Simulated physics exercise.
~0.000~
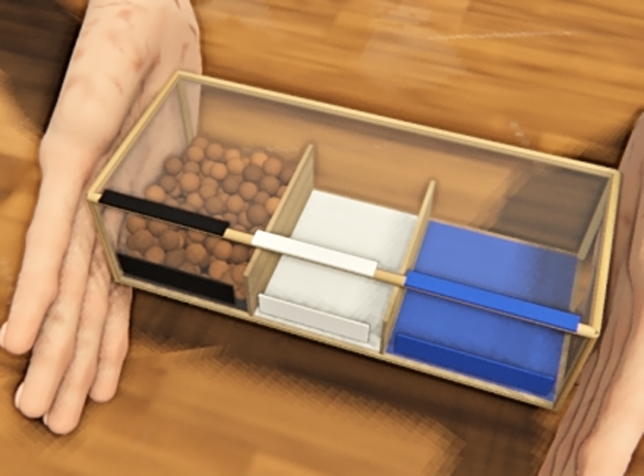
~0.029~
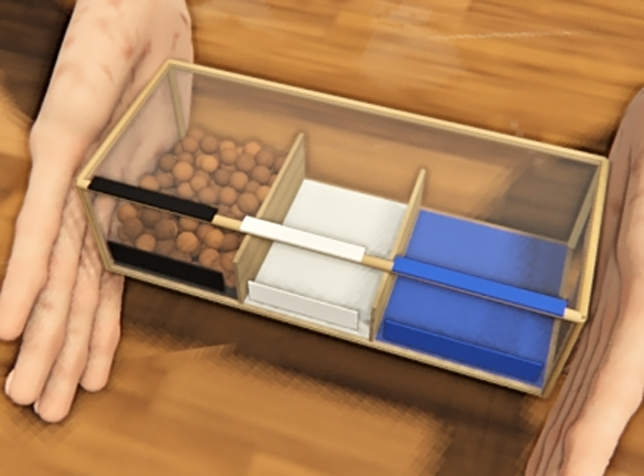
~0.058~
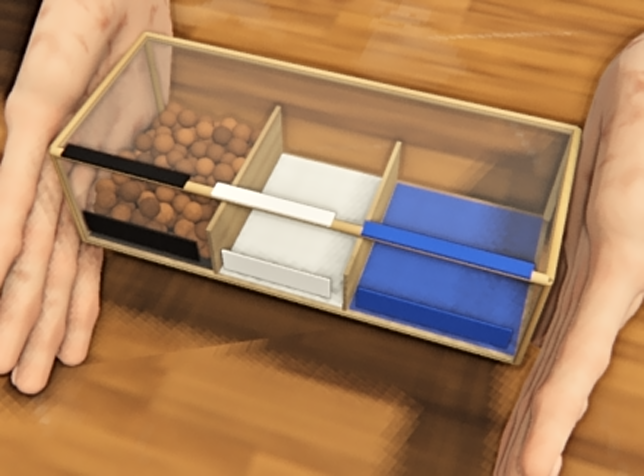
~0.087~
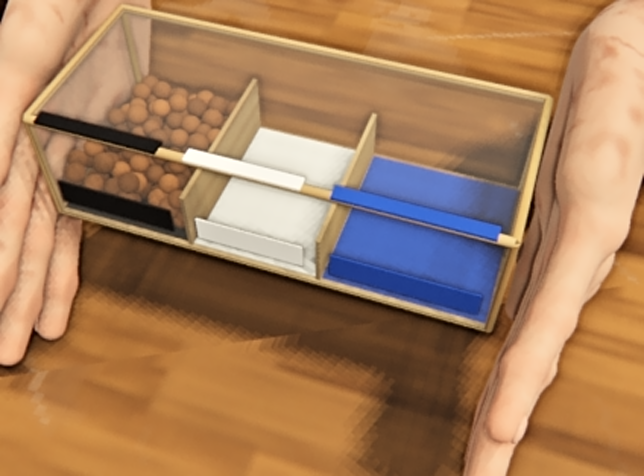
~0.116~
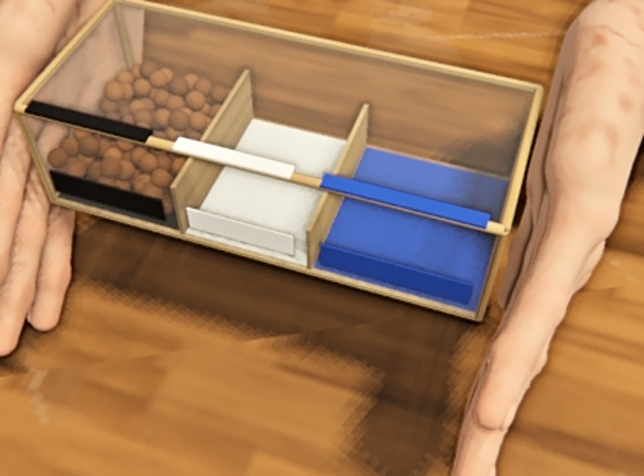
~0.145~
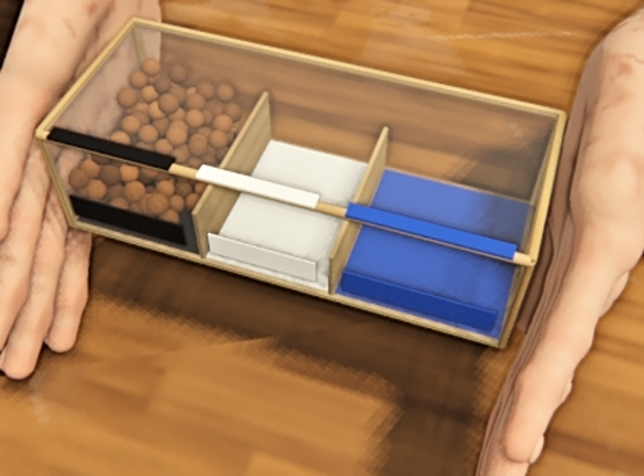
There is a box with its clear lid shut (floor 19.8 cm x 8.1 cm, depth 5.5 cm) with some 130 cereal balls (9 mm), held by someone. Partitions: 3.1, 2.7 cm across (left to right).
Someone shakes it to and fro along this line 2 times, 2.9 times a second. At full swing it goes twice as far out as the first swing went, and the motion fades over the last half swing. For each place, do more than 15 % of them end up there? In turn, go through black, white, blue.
Black: Yes, white: No, blue: No.
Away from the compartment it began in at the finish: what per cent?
Share displaced from original compartment: Approx. 10 %.
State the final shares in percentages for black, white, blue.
In per cent: Black 90; white 10; blue 0.
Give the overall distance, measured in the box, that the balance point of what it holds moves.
I'd put it at close to 0.5 centimetres.
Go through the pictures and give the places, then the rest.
The first picture shows box at (324, 269); tilt 0 degrees; moved 0.0 cm; black 100 %.
The second picture shows box at (313, 255); tilt 0 degrees; moved 0.7 cm.
The third picture shows box at (284, 221); tilt 0 degrees; moved 2.4 cm.
The fourth picture shows box at (255, 187); tilt 0 degrees; moved 4.1 cm.
The fifth picture shows box at (245, 175); tilt 0 degrees; moved 4.7 cm.
The sixth picture shows box at (269, 203); tilt 0 degrees; moved 3.3 cm; black 100 %. Its speed is now 0.90 m/s.
Then, at 0.35 s, tilt 0 degrees; black 95 %, white 5 %; middle of all pieces near (222, 211).
After 0.53 s, tilt 0 degrees; black 95 %, white 5 %; middle of all pieces near (228, 214).
After 0.69 s, tilt 0 degrees; black 90 %, white 10 %; middle of all pieces near (228, 214).
After 0.84 s, tilt 0 degrees; black 90 %, white 10 %; middle of all pieces near (218, 208).
By 1.2 s all is still; black 90 %, white 10 %, blue 0 %.
